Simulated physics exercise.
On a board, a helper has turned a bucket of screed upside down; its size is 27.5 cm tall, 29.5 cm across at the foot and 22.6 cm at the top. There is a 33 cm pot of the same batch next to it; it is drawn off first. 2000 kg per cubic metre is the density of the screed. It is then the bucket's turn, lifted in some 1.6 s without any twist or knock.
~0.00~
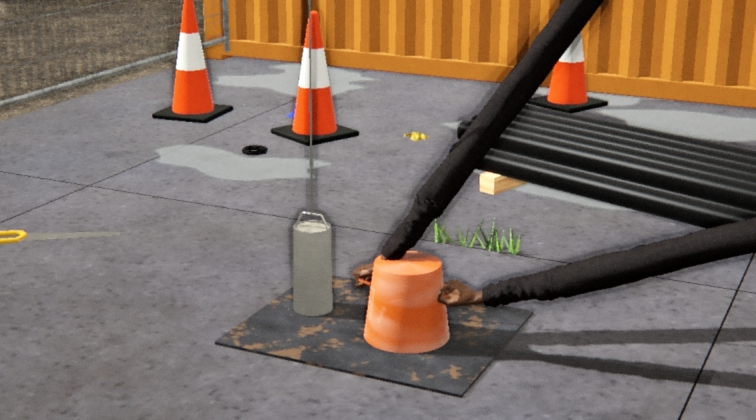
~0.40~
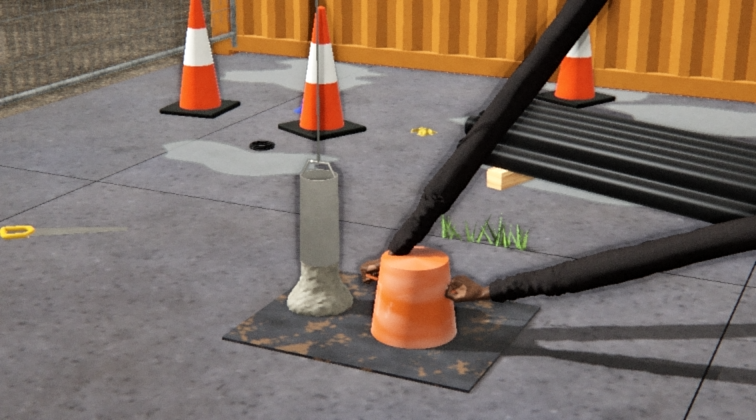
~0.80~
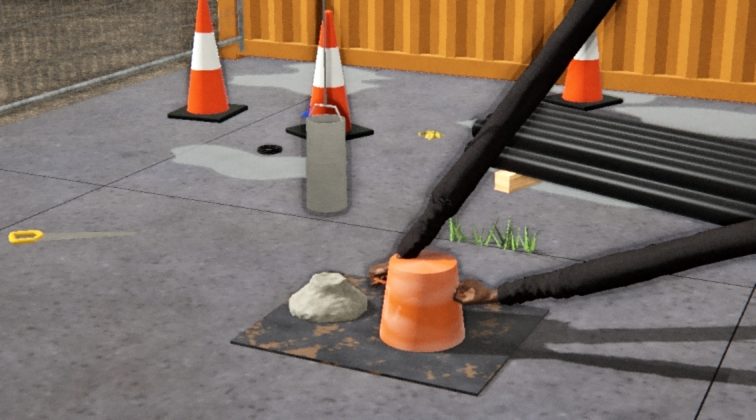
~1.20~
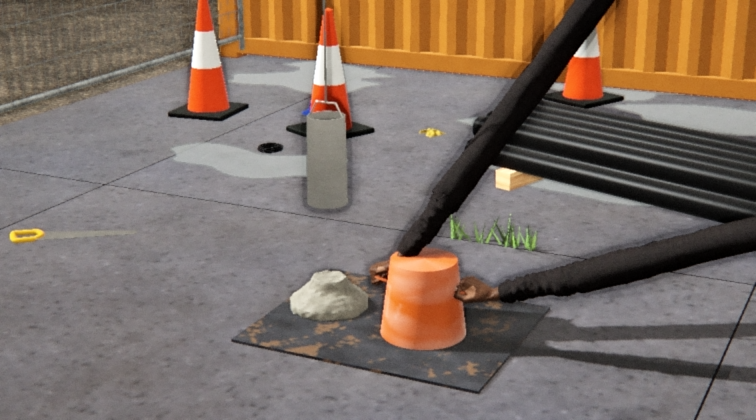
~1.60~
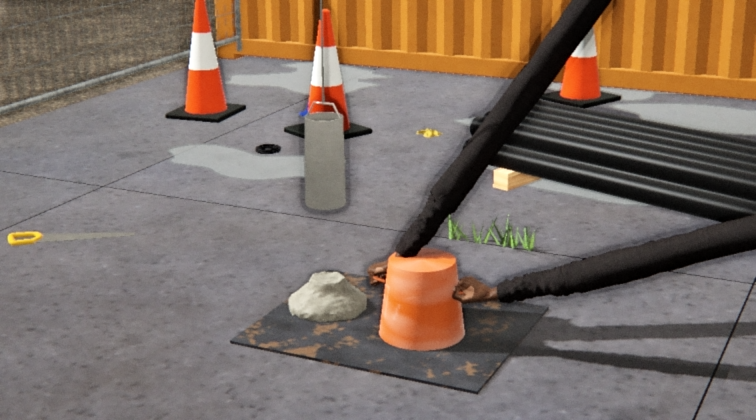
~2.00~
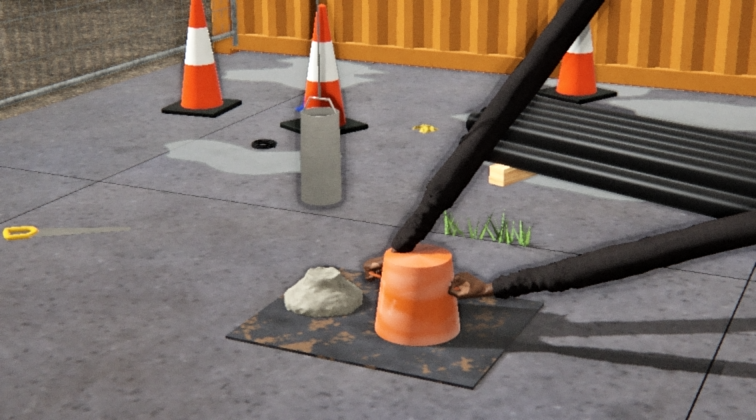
On a concrete yard, a grey cylinder rising off a slumping grey mound while dark-sleeved hands keep holding an upturned orange bucket.
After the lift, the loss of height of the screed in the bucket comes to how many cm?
13 centimetres.
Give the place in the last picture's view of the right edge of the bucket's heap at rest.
I'd point to somewhere near (483, 329).
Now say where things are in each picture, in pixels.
In the first picture, middle of the pot's mouth at (312, 227), still down; middle of the bucket's top at (408, 263), not yet moved.
In the second picture, middle of the pot's mouth at (319, 176), raised 18 cm; middle of the bucket's top at (415, 259), not yet moved.
In the third picture, middle of the pot's mouth at (326, 120), raised 40 cm; what the pot left 12 cm high and 30 cm wide, top at (328, 279); middle of the bucket's top at (423, 262), not yet moved.
In the fourth picture, middle of the pot's mouth at (326, 116), raised 41 cm; what the pot left 12 cm high and 30 cm wide, top at (329, 277); middle of the bucket's top at (424, 260), not yet moved.
In the fifth picture, middle of the pot's mouth at (324, 117), raised 41 cm; what the pot left 12 cm high and 30 cm wide, top at (327, 278); middle of the bucket's top at (422, 260), not yet moved.
In the sixth picture, middle of the pot's mouth at (320, 112), raised 41 cm; what the pot left 12 cm high and 30 cm wide, top at (323, 274); middle of the bucket's top at (418, 256), not yet moved.
After 2.4 s, the bucket is up 6.4 cm; the screed has come down 4.1 cm to 23 cm and is 34 cm wide.
After 2.8 s, the bucket is up 17 cm; the screed has come down 13 cm to 14 cm and is 46 cm wide.
After 3.2 s, the bucket is up 28 cm; the screed has come down 13 cm to 14 cm and is 46 cm wide.
After 3.7 s, the bucket is clear; the screed has come down 13 cm to 14 cm and is 46 cm wide.
After 4.3 s, at rest, the bucket is clear; the screed has come down 13 cm to 14 cm and is 46 cm wide.
